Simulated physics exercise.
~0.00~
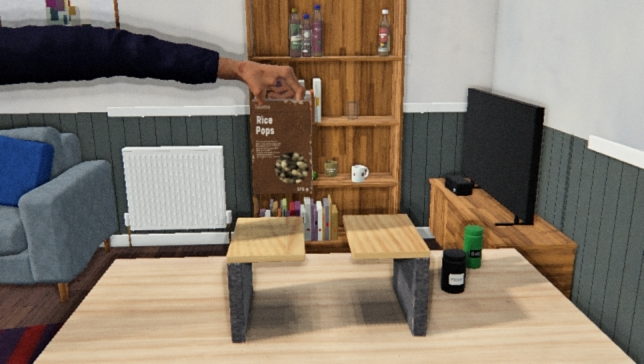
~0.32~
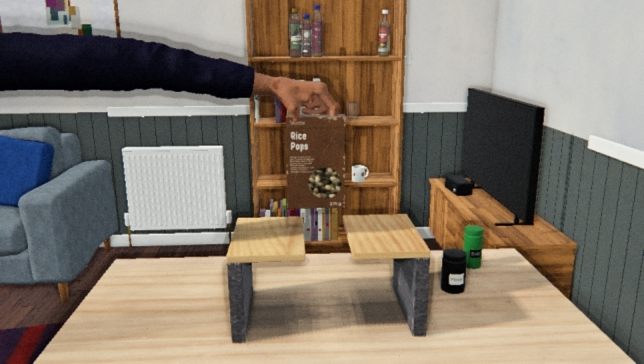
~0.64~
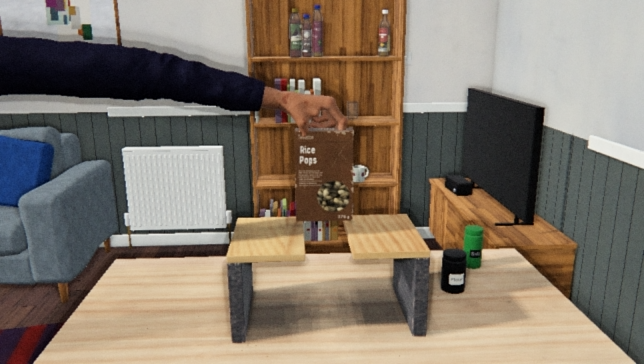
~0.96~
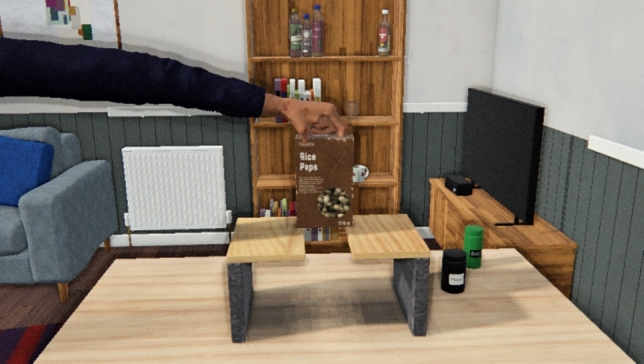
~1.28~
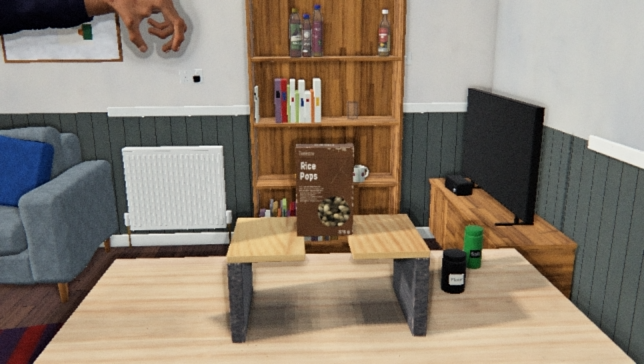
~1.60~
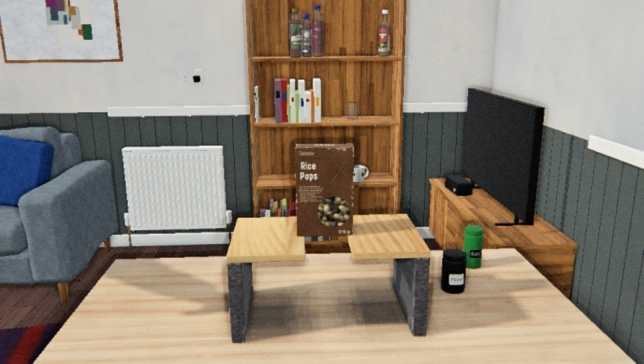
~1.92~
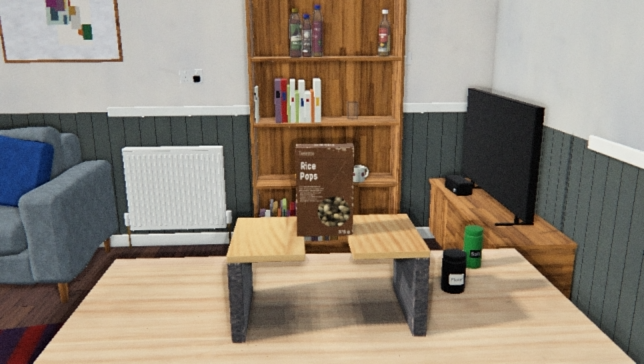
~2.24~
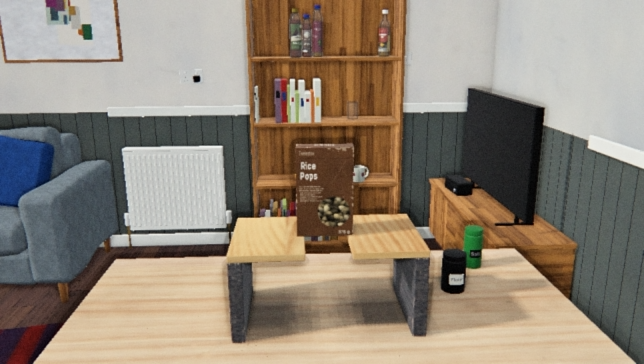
A brown packet of Rice Pops hangs from a hand reaching in from the left, in a living room seen from the front and slightly above a pale wooden table. On the table stands a low stand with two light wooden tops, a gap between them and dark grey sides, with a black jar and a green shaker to its right. The hand carries the upright packet right and down to the gap, then lowers it a little further. It lets go and withdraws to the upper left. The packet stays upright, lodged at the gap, and nothing else moves.
